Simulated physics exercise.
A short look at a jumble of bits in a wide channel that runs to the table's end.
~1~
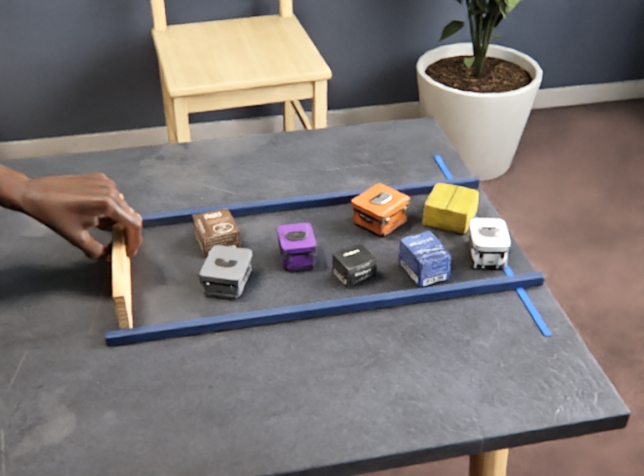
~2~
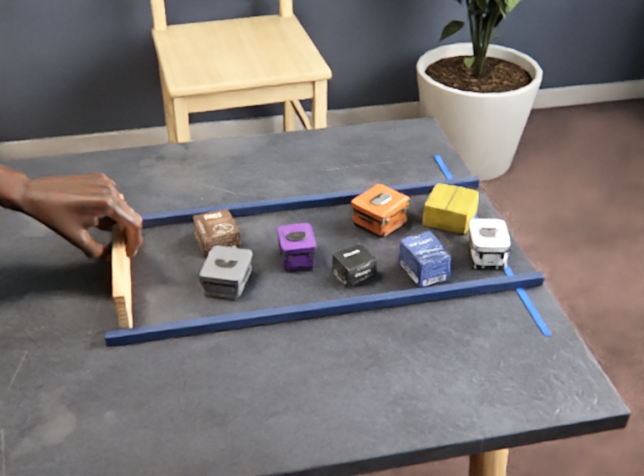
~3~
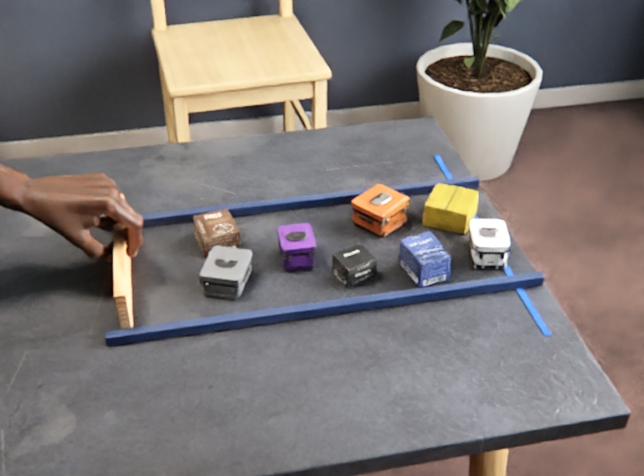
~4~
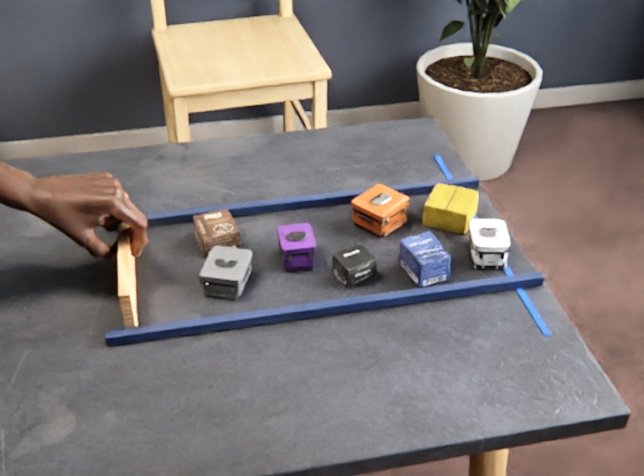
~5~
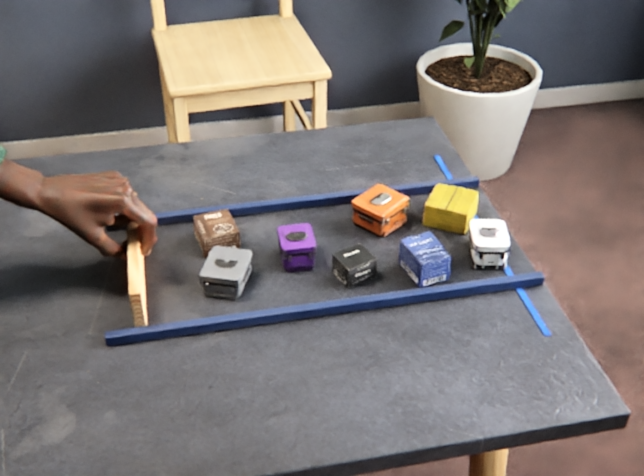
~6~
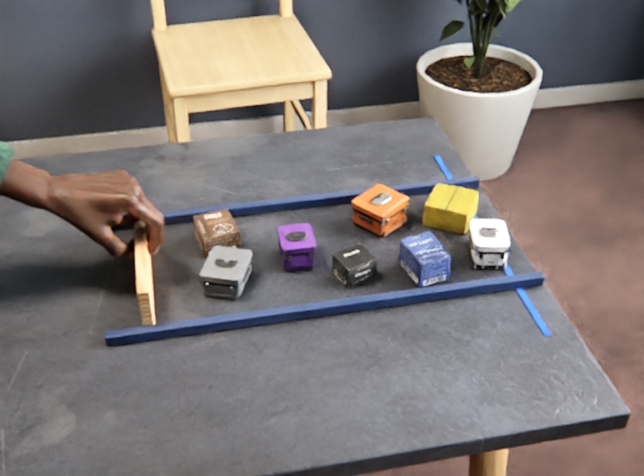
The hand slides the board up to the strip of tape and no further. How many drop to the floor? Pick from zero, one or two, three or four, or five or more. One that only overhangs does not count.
Here the number that fall off is five or more.
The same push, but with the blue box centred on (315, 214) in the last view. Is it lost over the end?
From there it falls.
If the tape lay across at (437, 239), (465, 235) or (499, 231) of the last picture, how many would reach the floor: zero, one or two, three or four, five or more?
For each place: 3 or 4; 5 or more; 5 or more.
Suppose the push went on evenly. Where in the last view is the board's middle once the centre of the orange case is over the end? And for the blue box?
At (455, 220) for the orange case; at (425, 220) for the blue box.
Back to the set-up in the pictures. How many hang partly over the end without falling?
The number is 2.
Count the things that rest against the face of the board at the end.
The number is 2.
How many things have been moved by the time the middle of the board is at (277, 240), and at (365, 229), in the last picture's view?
At the one place 3, at the other 8.
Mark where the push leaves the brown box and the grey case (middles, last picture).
Near (489, 201) and (510, 233).
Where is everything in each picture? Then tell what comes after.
The first picture shows white case (488, 243); yellow box (451, 208); blue box (425, 259); board (121, 260); tape (484, 233).
The second picture shows yellow box (451, 208); board (121, 260).
The third picture shows blue box (425, 260); brown box (216, 232).
The fourth picture shows white case (488, 244); grey case (227, 273).
The fifth picture shows yellow box (451, 208); purple case (297, 247).
The sixth picture shows white case (488, 244); yellow box (451, 208); blue box (425, 260); board (143, 257); tape (484, 233).
Soon after, none off yet; white case at rest near (488, 244); yellow box at rest near (451, 208); blue box at rest near (425, 260).
At rest, the number that fall off is five or more; fallen, purple case, black box, orange case, blue box, yellow box and white case.
